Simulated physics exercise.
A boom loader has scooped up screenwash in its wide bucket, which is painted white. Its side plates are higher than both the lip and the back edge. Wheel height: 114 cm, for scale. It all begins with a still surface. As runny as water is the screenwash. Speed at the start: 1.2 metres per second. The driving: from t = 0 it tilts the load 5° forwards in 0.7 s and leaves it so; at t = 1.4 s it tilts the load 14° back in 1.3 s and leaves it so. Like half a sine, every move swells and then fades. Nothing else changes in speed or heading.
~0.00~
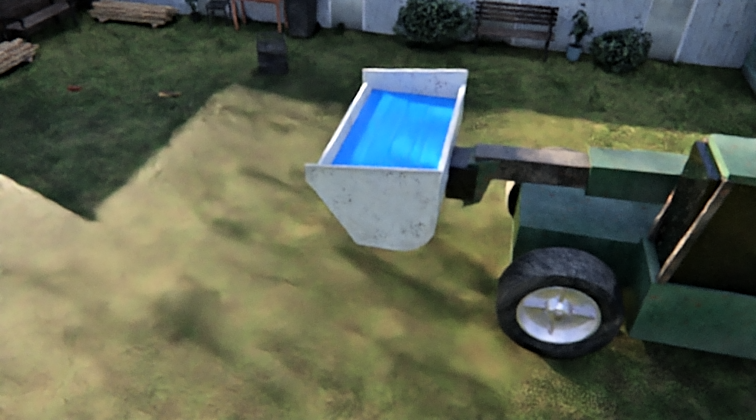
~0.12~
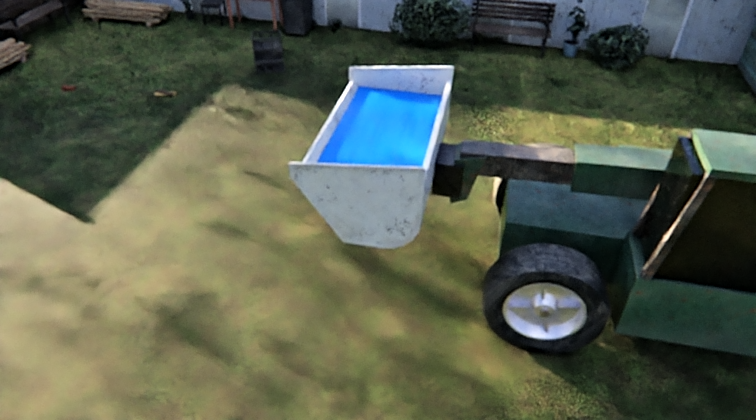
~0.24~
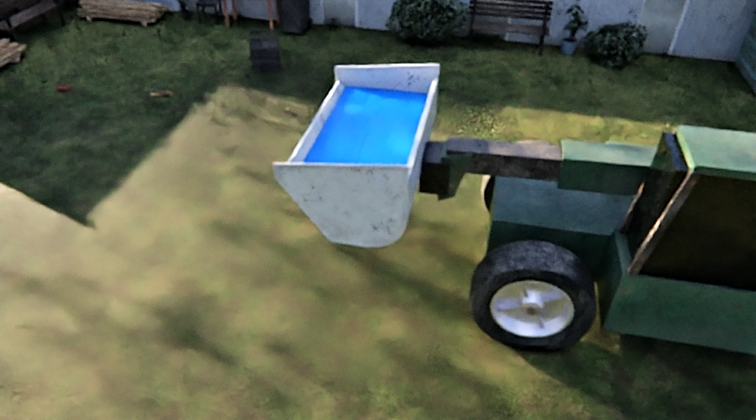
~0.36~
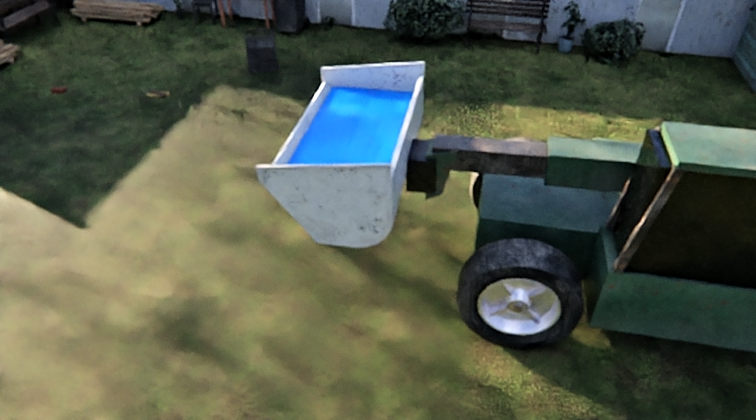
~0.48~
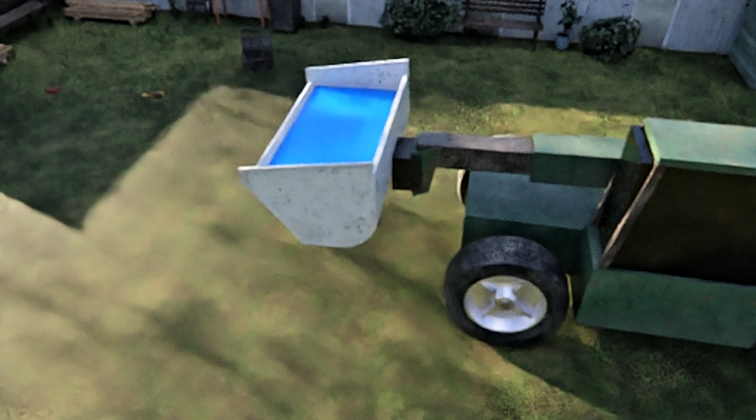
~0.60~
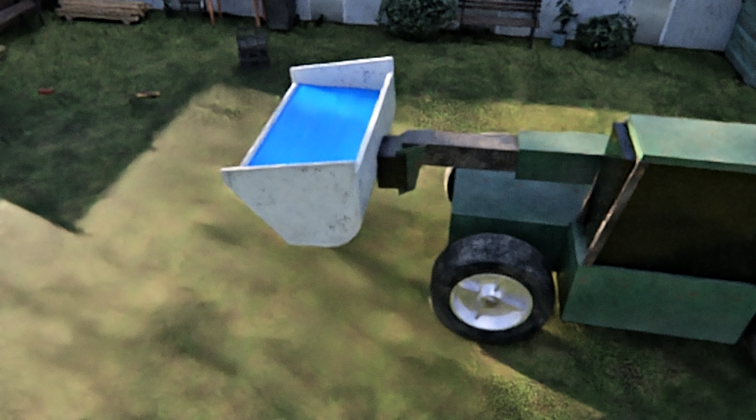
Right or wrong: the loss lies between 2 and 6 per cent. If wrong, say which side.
Wrong, it is lower.
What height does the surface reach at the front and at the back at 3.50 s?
I'd put it at about 52 cm in front and about 56 cm behind.
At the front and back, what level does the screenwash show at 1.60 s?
Close to 54 cm at the front end and 52 cm at the back end.
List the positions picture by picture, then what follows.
In the first picture, level at the front (405, 95); level at the back (452, 100); the lip is at (312, 179); the front is on the left.
In the second picture, level at the front (392, 92); level at the back (439, 97).
In the third picture, level at the front (378, 90); level at the back (426, 95).
In the fourth picture, level at the front (365, 90); level at the back (412, 94); tilt 3° forwards.
In the fifth picture, level at the front (350, 89); tilt 4° forwards.
In the sixth picture, level at the front (335, 88); tilt 5° forwards; the lip is at (231, 183).
Then, 1.60 s in, the bucket is at 5° forwards, the surface stands 54 cm on the front, 52 cm on the back; there is no loss.
Then, 2.55 s in, the bucket is at 9° back, the surface stands 50 cm on the front, 64 cm on the back; there is no loss.
Then, 3.50 s in, the bucket is at 9° back, the surface stands 53 cm on the front, 56 cm on the back; there is no loss.
Then, 5.59 s in, there is no loss.
